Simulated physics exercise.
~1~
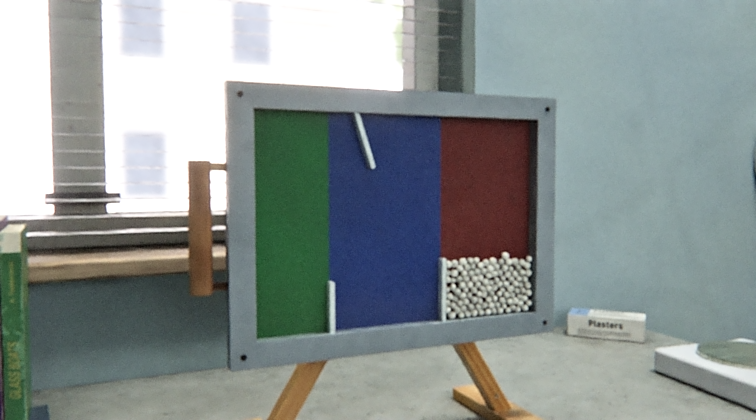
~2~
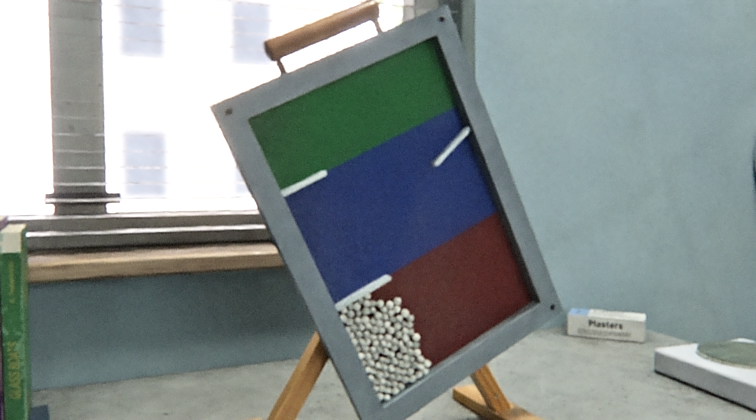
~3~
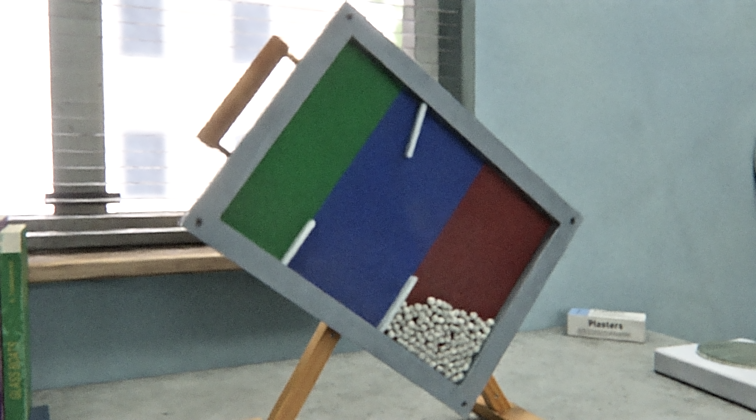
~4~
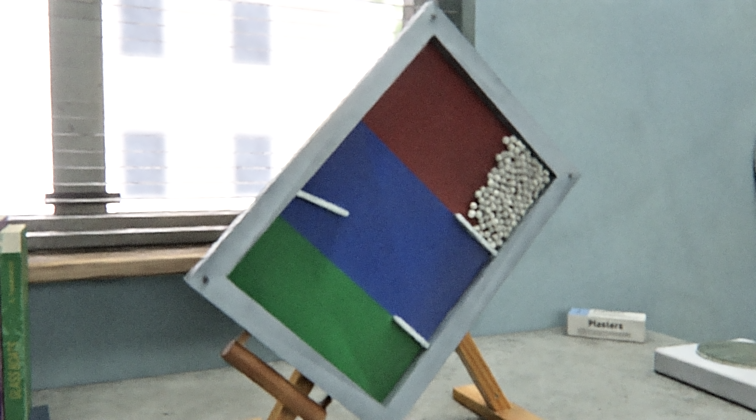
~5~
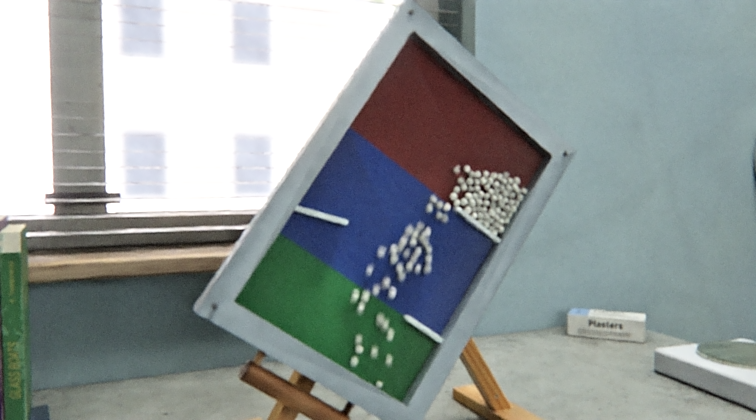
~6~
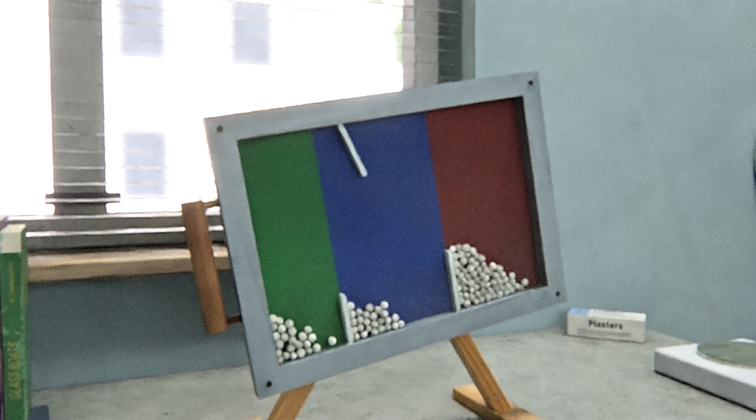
A framed tricolour case tilting clockwise, then swinging anticlockwise, spilling white pills from red into blue and green before settling slightly tilted.
